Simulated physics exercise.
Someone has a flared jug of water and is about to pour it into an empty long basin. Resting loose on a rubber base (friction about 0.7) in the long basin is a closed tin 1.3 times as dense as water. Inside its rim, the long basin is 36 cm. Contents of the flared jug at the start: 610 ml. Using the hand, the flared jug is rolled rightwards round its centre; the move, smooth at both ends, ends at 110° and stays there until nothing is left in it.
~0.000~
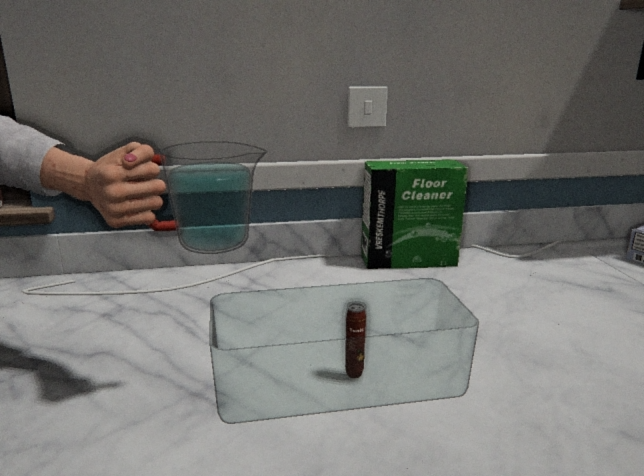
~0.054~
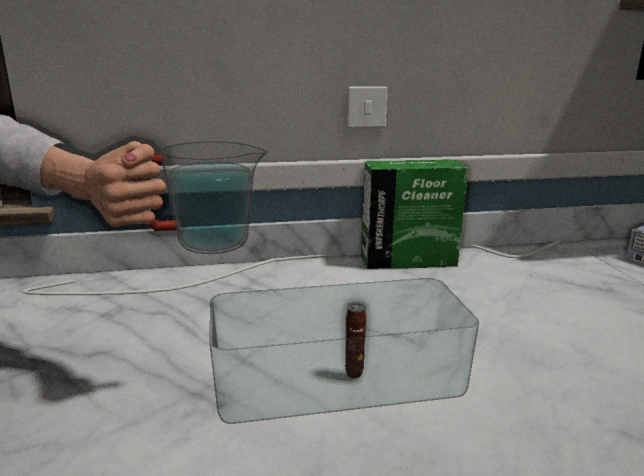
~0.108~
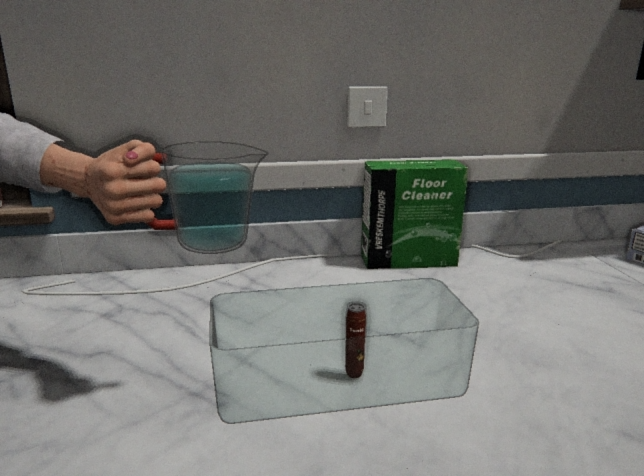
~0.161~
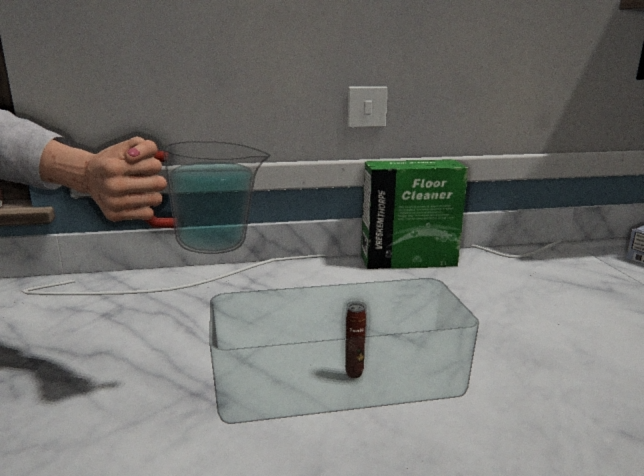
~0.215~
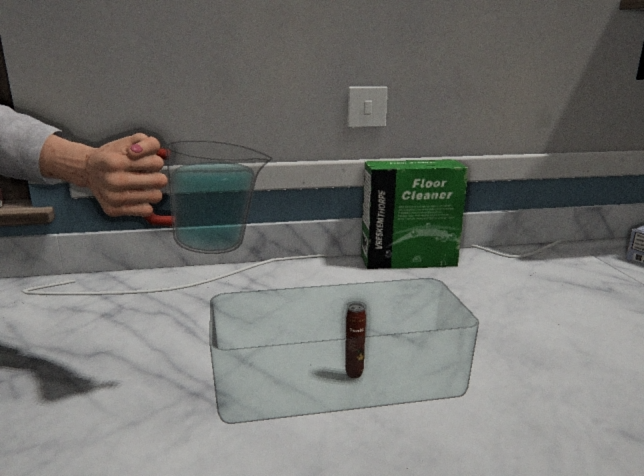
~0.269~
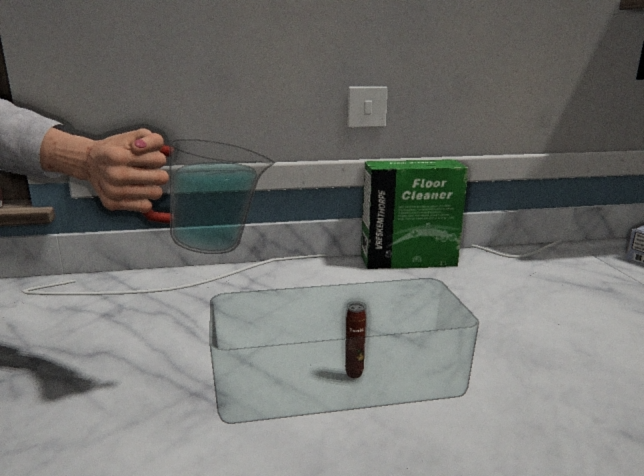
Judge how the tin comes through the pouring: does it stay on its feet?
Yes: You'll see it resist.
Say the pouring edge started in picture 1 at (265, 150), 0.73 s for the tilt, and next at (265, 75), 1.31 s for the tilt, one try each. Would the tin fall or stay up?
Run one: It does not tip. Run two: It tumbles.
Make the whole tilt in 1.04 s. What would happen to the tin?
Outcome - the tin remains standing.
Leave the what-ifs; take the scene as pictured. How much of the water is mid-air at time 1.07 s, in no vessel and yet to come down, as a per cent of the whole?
Airborne share: Near 22 %.
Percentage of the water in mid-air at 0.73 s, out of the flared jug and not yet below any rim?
Around 18 in a hundred.
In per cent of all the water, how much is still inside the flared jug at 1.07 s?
20 per cent or so.
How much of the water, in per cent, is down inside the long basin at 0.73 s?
I'd estimate some 3 percent of the liquid.
By 0.73 s the tilt is 65° and 80 per cent is still to pour; the tin stands where it began.
By 1.07 s the tilt is 101° and 19 per cent is still to pour; the tin stands where it began.
By 1.42 s the tilt is 110° and 0 per cent is still to pour; the tin stands where it began.
By 1.81 s the tilt is 110° and 0 per cent is still to pour; the tin stands where it began.
At rest the tin stands where it began.
